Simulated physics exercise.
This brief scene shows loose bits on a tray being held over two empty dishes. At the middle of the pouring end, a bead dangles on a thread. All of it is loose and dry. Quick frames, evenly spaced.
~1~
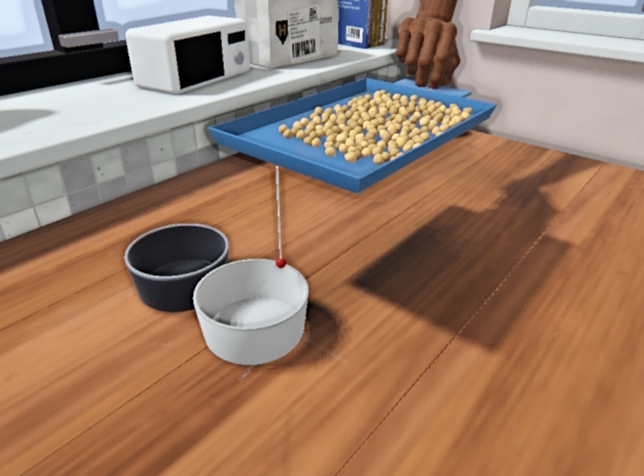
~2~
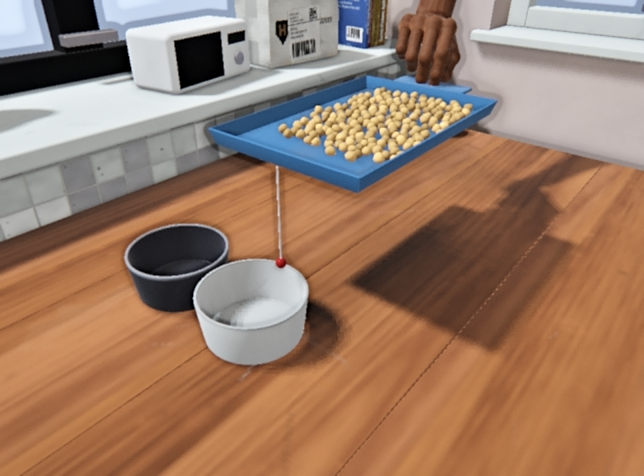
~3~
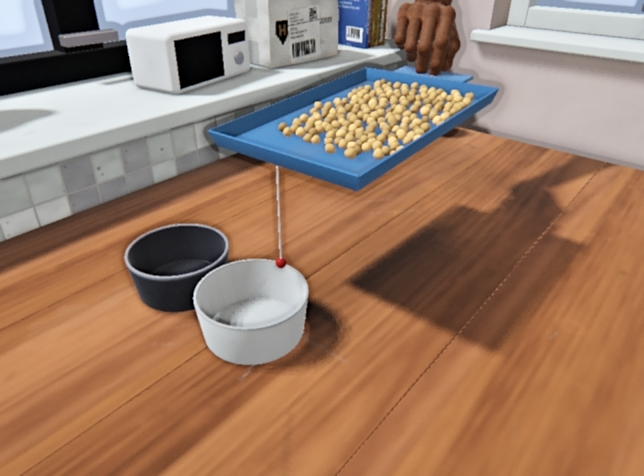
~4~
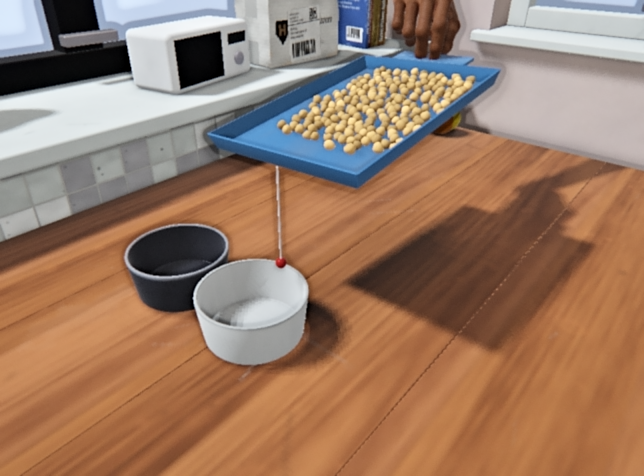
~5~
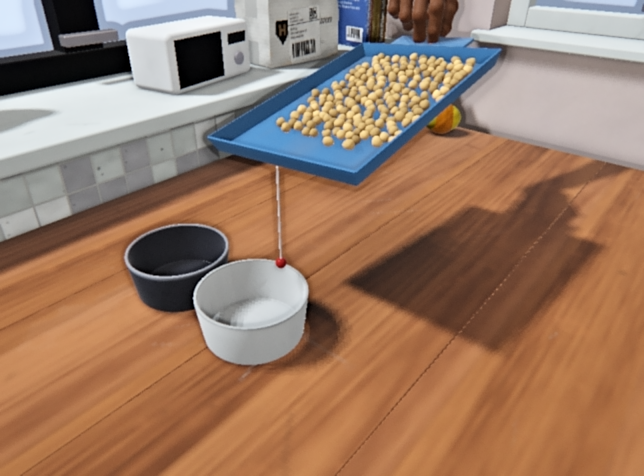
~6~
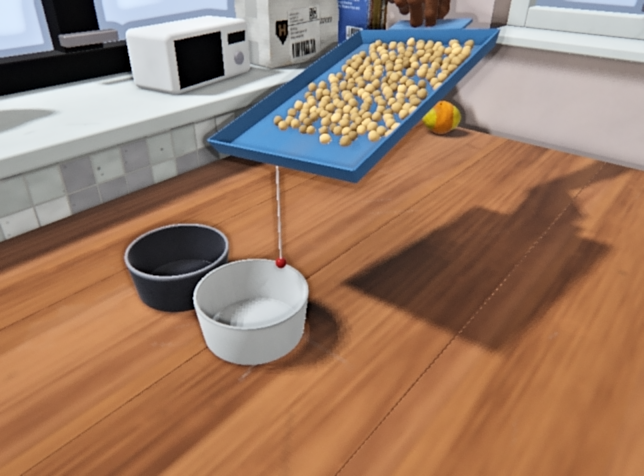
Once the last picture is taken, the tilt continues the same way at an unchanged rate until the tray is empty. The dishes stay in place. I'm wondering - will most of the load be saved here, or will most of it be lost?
Basically it's a mostly caught load, that one.
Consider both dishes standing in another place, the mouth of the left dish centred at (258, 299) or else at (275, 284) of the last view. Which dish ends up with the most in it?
The first time it is the dish to the left, and the second time it is the dish to the left.
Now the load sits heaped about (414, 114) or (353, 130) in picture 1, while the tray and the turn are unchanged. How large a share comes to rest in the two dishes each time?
Try 1: 70 %; try 2: 80 %.
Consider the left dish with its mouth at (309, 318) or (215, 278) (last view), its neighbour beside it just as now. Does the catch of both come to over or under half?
In turn: Under half; most of it.
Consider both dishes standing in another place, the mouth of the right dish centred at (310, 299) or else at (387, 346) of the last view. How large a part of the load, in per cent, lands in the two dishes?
Around 70 and around 20 per cent, in that order.
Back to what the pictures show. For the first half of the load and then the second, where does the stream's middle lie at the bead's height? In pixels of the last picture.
The opening part goes through (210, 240); what follows goes through (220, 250).
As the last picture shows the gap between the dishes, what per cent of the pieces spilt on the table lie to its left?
Close to 30 per cent.
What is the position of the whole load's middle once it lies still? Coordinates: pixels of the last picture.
About (212, 300).
Just after the last frame, tray tipped steeply; the larger part on the tray; just a few in the right dish; just a few in the left dish; just a few outside both; about a tenth in the air.
A moment on, tray tipped past a quarter turn; roughly two thirds on the tray; about a tenth in the right dish; roughly a quarter in the left dish; about a tenth outside both; about a tenth in the air.
Further on, tray tipped past a quarter turn; roughly a third in the right dish; roughly a third in the left dish; roughly a quarter outside both.
When it is over, tray tipped past a quarter turn; roughly a third in the right dish; roughly a third in the left dish; roughly a quarter outside both.
